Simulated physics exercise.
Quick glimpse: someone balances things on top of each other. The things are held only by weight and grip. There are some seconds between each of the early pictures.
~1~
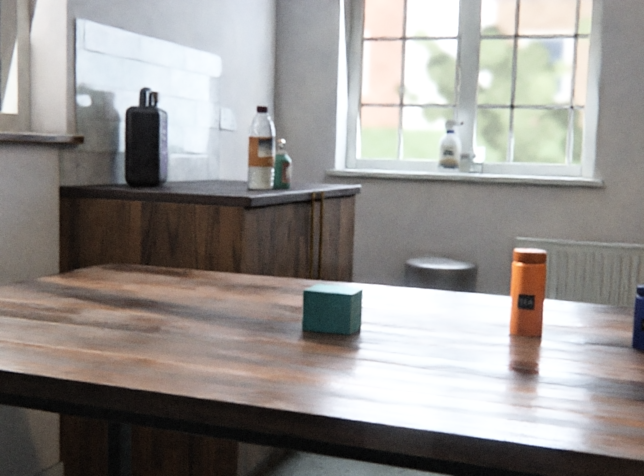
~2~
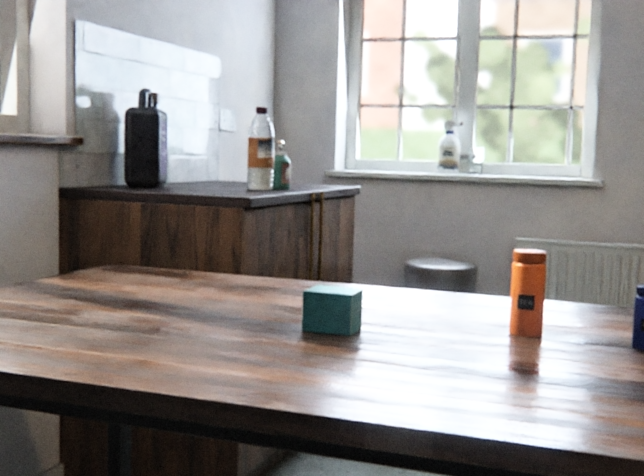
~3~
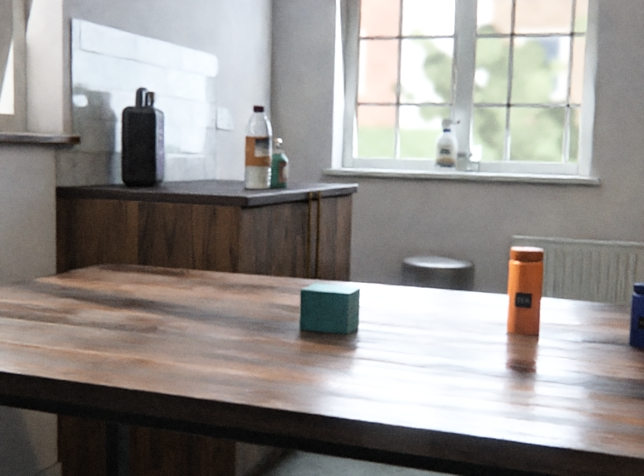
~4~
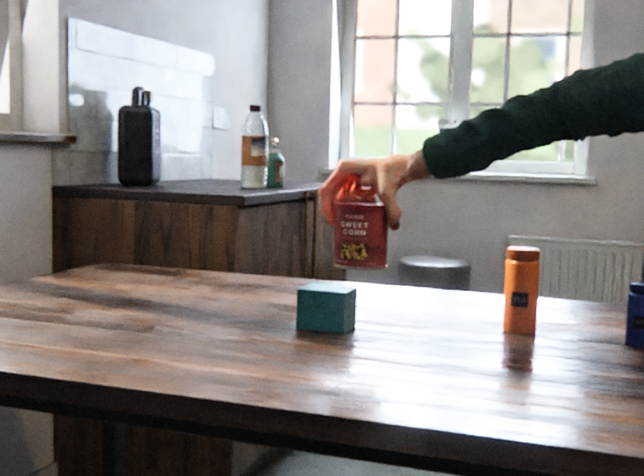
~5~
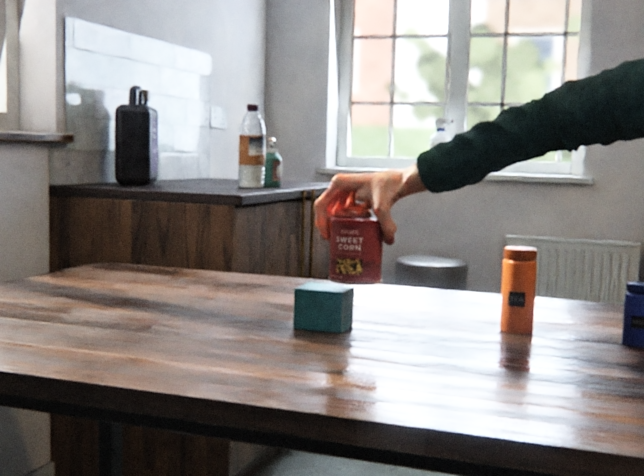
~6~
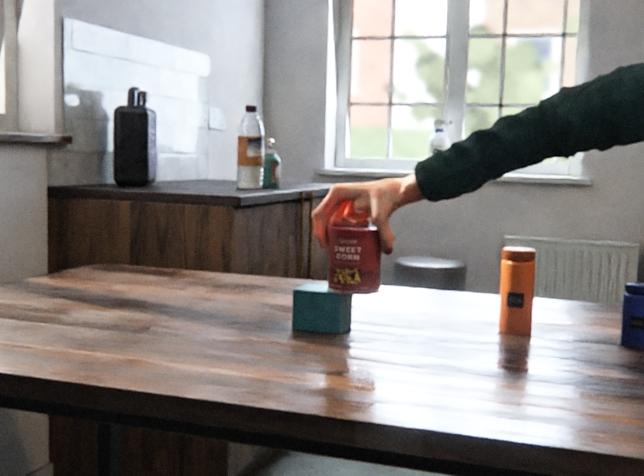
A hand in a dark green sleeve is absent at first, while a turquoise block, an orange shaker and a partly visible blue object sit still on a wooden table. Then it reaches in from the right holding a red tin and lowers it to the block, fingers still gripping it.
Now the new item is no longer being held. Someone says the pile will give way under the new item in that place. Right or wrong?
Right, it gives way.
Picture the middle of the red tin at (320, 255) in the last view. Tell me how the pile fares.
Then it holds.
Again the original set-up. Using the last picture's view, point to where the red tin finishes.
End position in the final view: Approximately (416, 312).
Then, 0.40 s past the last view, red tin now fallen.
Then, 0.50 s past the last view, things are still on the move.
Finally, fallen, red tin; the other 3 still in place. Final places as the last picture's camera would see them, red tin near (416, 312). The pile comes apart.
